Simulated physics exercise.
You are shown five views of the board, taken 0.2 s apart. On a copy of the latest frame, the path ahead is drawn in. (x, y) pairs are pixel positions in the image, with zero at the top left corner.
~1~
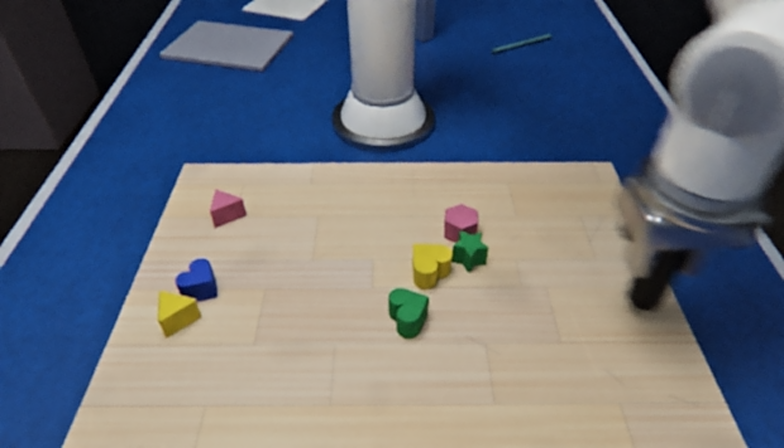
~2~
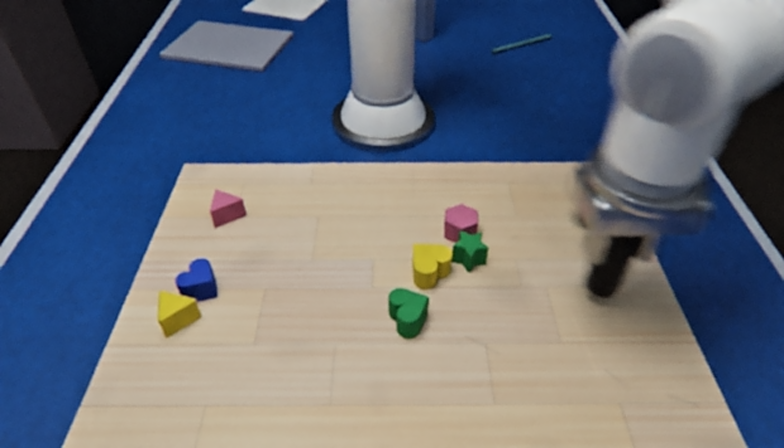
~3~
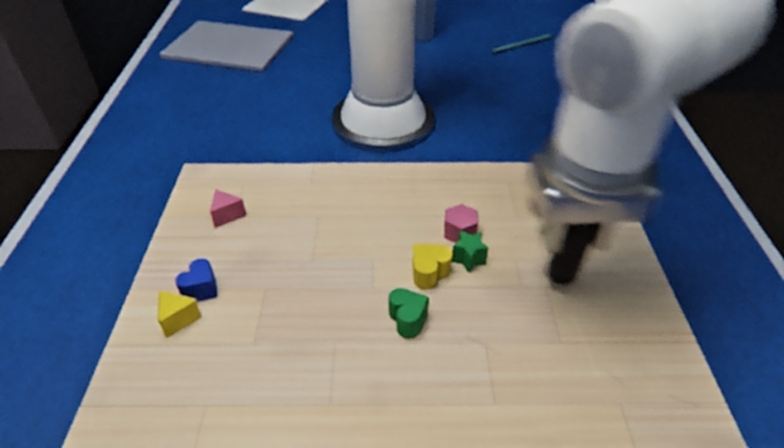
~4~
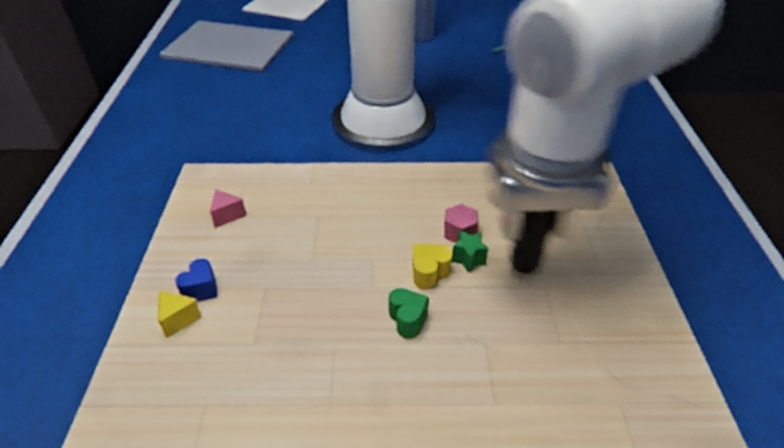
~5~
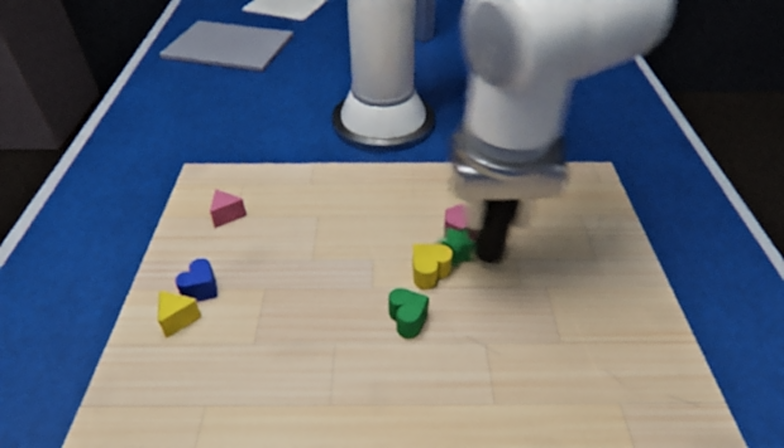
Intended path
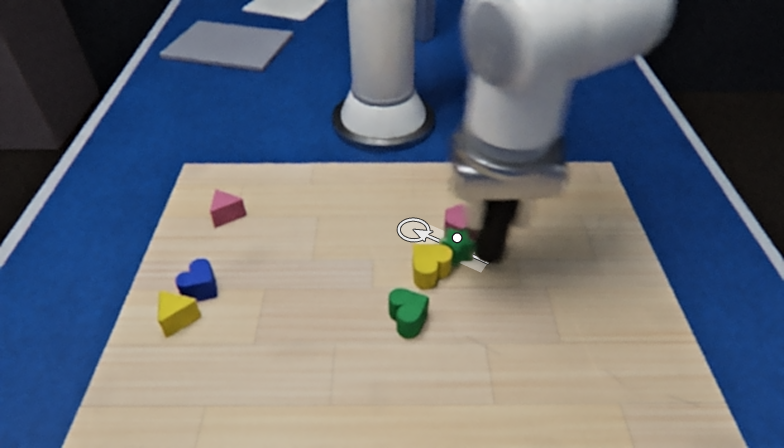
A white robotic arm with a dark tip glides in from the right side of the wooden board, moving steadily left past bare wood. It reaches the cluster of small coloured blocks and nudges the green star slightly left, while the yellow heart and the other blocks stay put.
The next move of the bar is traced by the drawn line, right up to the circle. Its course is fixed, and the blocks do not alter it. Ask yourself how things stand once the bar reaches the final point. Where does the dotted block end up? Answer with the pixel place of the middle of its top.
Final place: (394, 225).
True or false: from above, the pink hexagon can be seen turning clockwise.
The claim holds.
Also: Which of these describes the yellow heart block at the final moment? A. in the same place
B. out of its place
The correct letter is B.
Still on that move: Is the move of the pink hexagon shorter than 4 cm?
Yes
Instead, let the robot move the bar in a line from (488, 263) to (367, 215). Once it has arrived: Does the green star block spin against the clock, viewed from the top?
Going by the path, yes.
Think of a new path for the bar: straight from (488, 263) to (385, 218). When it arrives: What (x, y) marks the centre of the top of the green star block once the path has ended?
When the path ends, it will be at (389, 225).
The drawn path runs from (488, 263) directly to (414, 230); the dot is on the green star block.
On the path given first. Halfway along, bar at (450, 235); yellow heart block at (421, 257), turned 15° anticlockwise; green star block at (423, 229); pink hexagon at (454, 206), turned 35° clockwise.
At the end, bar at (414, 220); yellow heart block at (421, 257), turned 15° anticlockwise; green star block at (394, 225), turned 30° anticlockwise; pink hexagon at (451, 203), turned 55° clockwise.
